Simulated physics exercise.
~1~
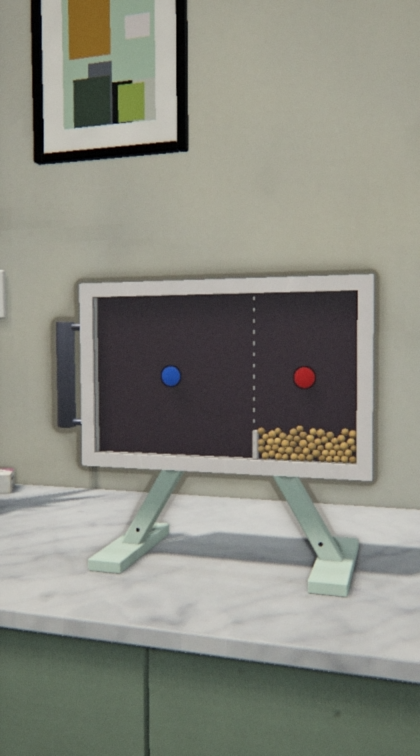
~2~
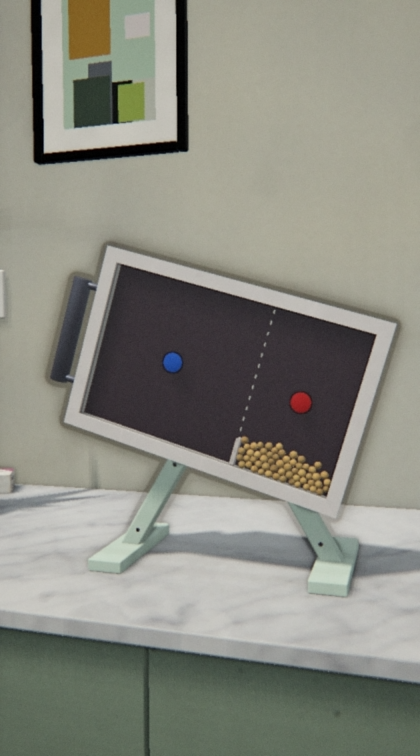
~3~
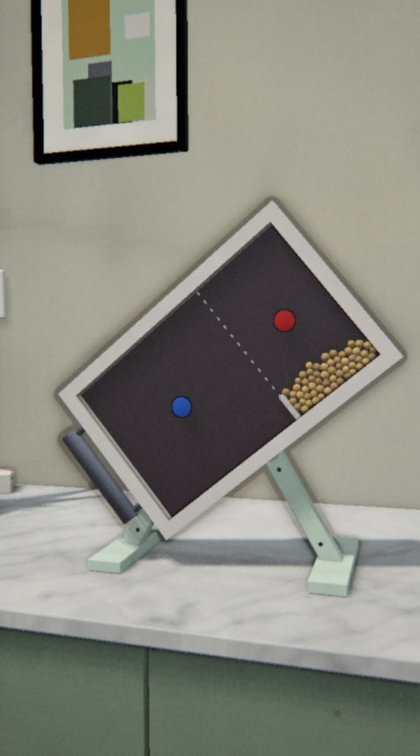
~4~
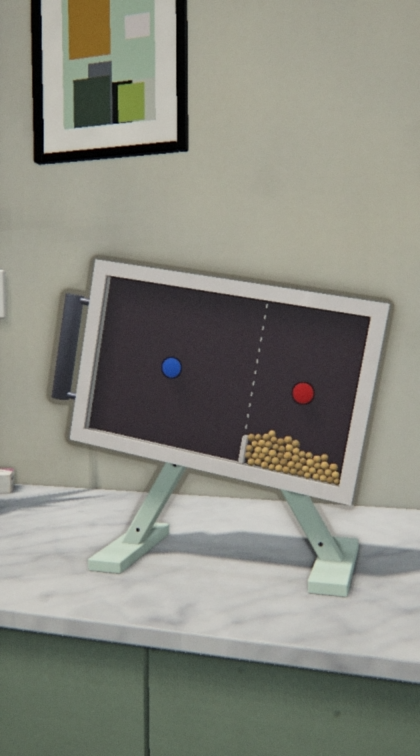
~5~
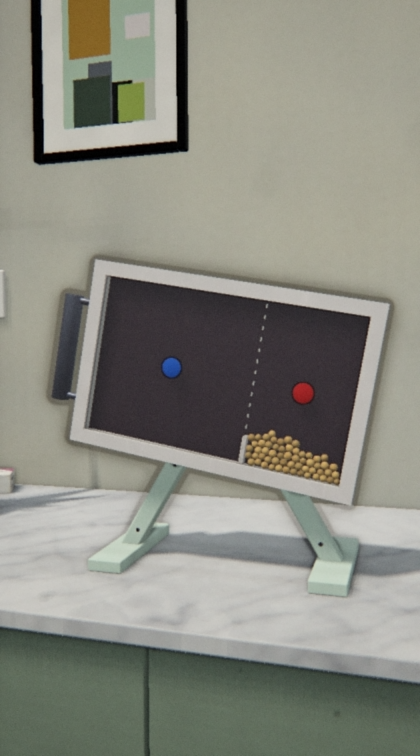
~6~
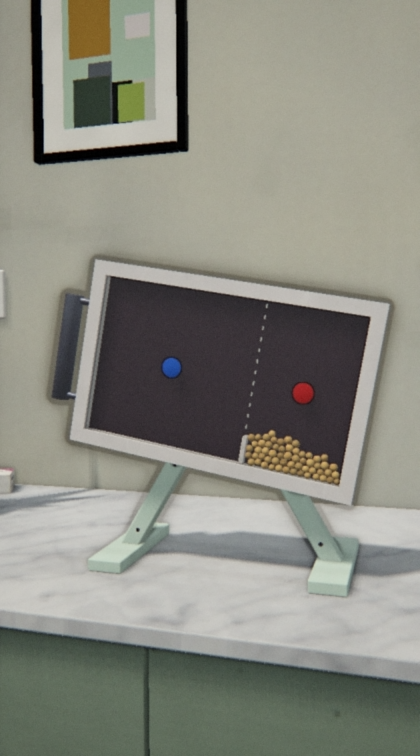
On a marble counter, a case tilts back and forth, then rests with beads by red.
